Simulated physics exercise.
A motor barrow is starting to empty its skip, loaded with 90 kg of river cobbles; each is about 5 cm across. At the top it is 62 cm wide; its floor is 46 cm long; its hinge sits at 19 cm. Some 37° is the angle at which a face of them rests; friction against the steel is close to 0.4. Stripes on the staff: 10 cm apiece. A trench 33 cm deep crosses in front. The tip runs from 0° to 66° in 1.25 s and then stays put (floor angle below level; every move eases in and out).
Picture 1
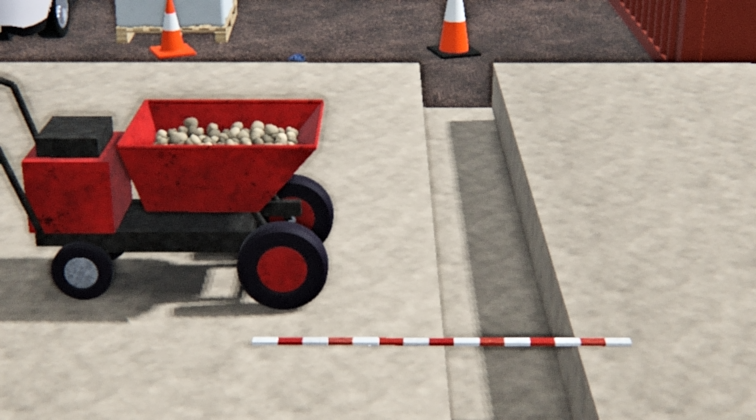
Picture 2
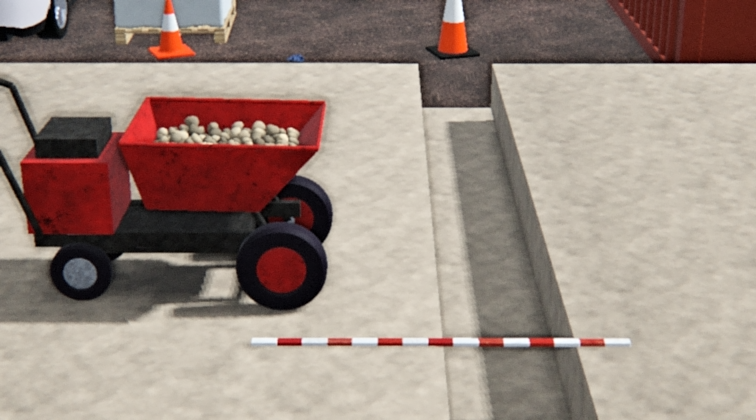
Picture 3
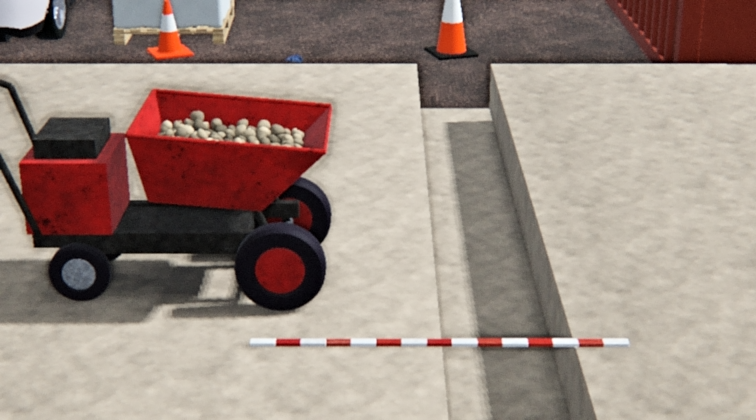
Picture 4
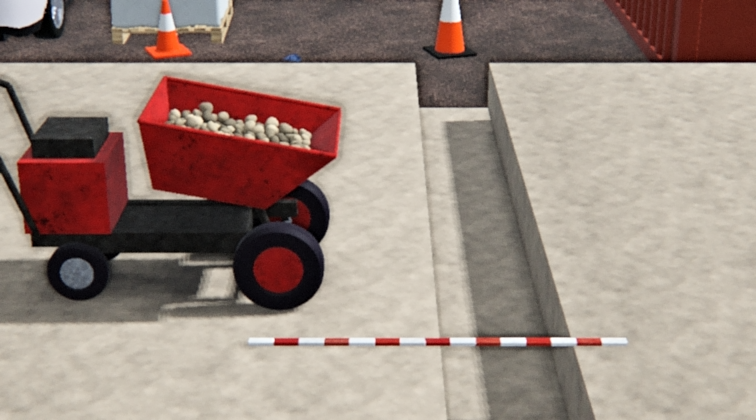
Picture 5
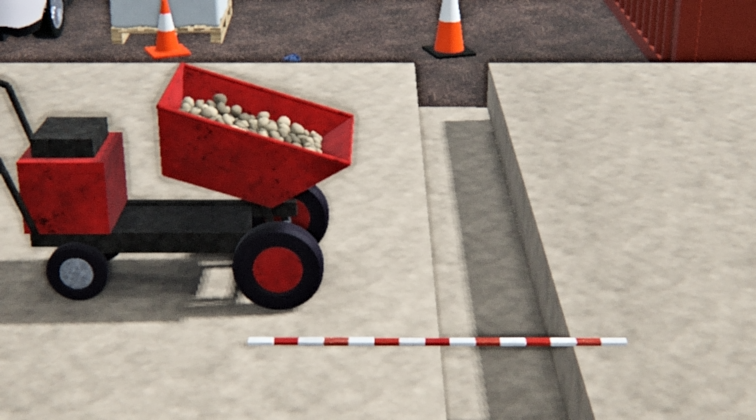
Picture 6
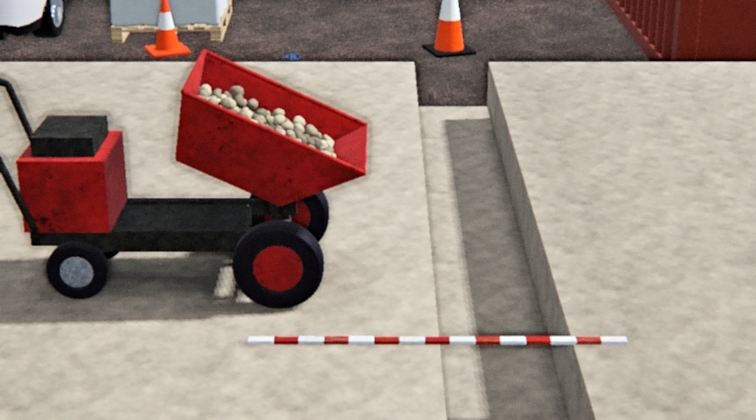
A red motor barrow loaded with pale, rounded stones stood still beside a trench while its skip slowly tilted forward to the right, the back end rising steadily and the stones staying inside.
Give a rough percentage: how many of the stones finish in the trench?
99 %.
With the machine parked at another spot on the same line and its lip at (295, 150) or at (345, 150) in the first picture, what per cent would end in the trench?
First spot about 80, second spot about 100 per cent.
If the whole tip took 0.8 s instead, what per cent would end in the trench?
Roughly 100 per cent would.
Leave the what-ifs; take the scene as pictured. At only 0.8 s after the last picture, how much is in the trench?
About 15 per cent by then.
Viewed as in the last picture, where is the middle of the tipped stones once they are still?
Somewhere near pixel (487, 334).
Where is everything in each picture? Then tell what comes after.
The first picture shows lip at (316, 148), floor tilted 0°, highest stones at (226, 137).
In the second picture, the skip is at 1°, its lip at (318, 149); the top of the load is at (225, 136).
The third picture shows lip at (325, 152), floor tilted 5°, highest stones at (204, 131).
The fourth picture shows lip at (336, 157), floor tilted 11°, highest stones at (197, 123).
In the fifth picture, the skip is at 18°, its lip at (350, 164); the top of the load is at (200, 110).
The sixth picture shows lip at (365, 174), floor tilted 26°, highest stones at (216, 101).
Then, 0.4 s after the last picture the floor is at 56°, 100 % in the skip; the foremost stones are at (387, 197).
Then, 0.8 s after the last picture the floor is at 66°, 78 % in the skip, 5 % short of the trench, 17 % in the trench; the foremost stones are at (483, 295).
Then, 1.2 s after the last picture the floor is at 66°, 40 % in the skip, 4 % short of the trench, 55 % in the trench; the foremost stones are at (545, 335).
Then, 3.1 s after the last picture the floor is at 66°, 0 % in the skip, 1 % short of the trench, 99 % in the trench; the foremost stones are at (544, 331).
